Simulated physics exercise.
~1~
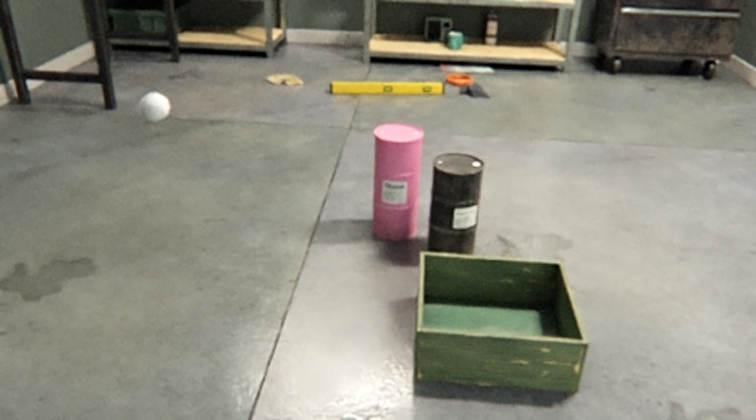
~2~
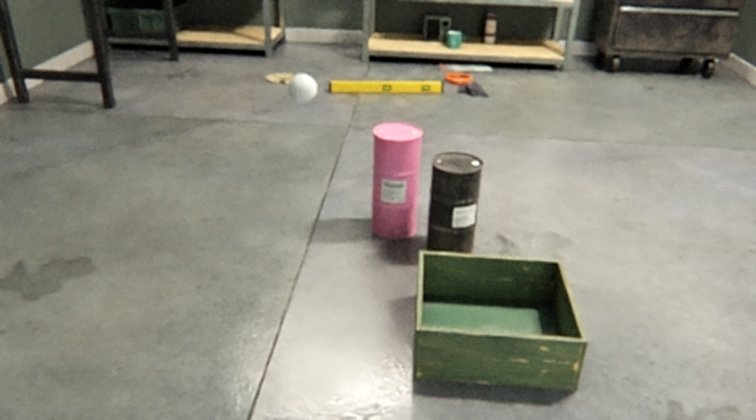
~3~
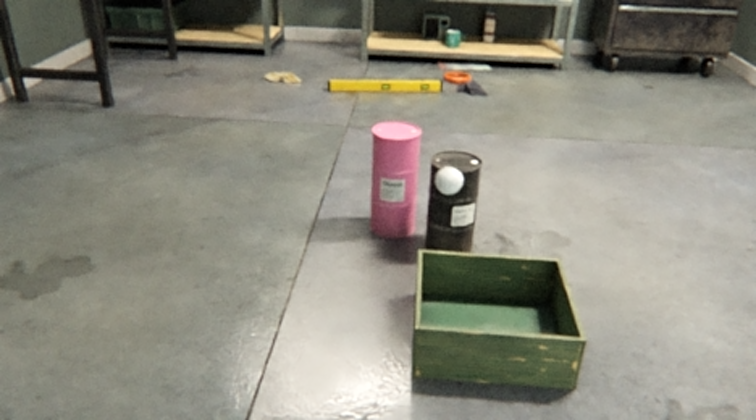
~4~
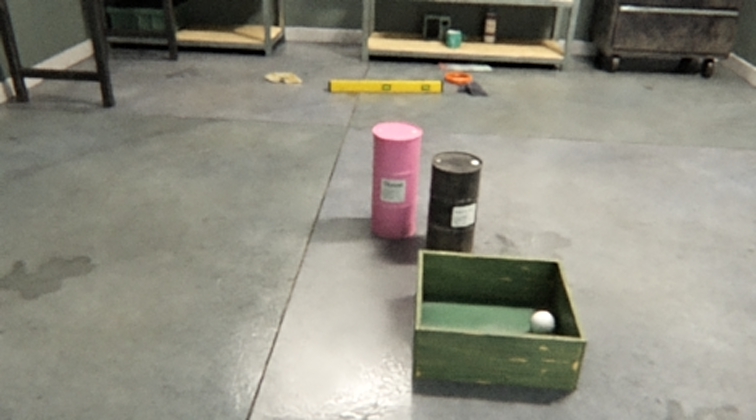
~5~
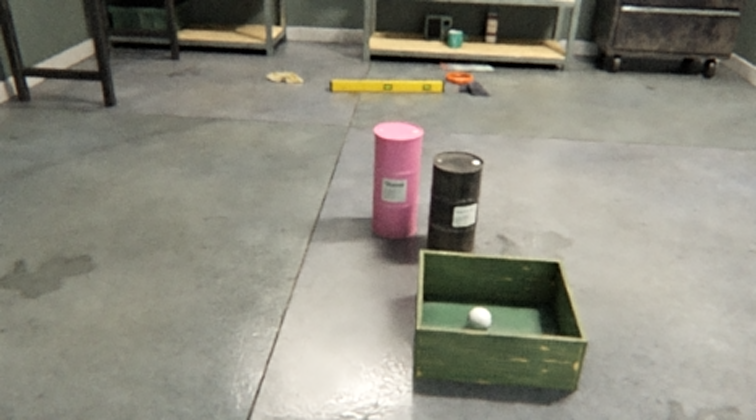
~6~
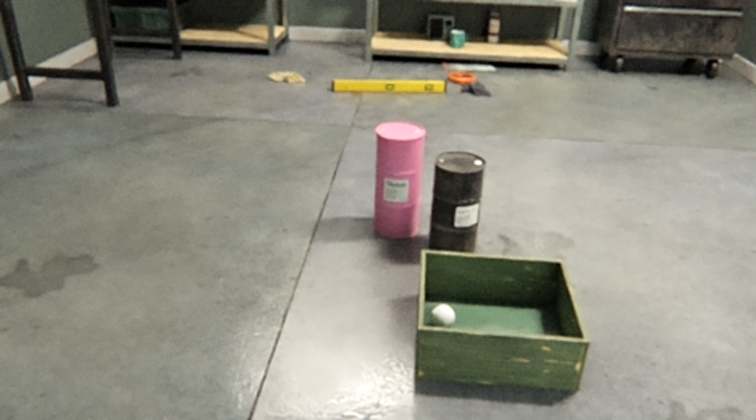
On the grey concrete floor of a workshop, an open green box sits in front of a pink canister and a black canister, with shelves and a yellow level farther back. A small white ball-like onion is in the air at the left, near a dark table leg. It flies to the right past the level, then drops in front of the black canister toward the box. It lands inside, near the right-hand side. From there it moves back to the left across the bottom and ends inside the box near its left wall, while both canisters remain standing in place.
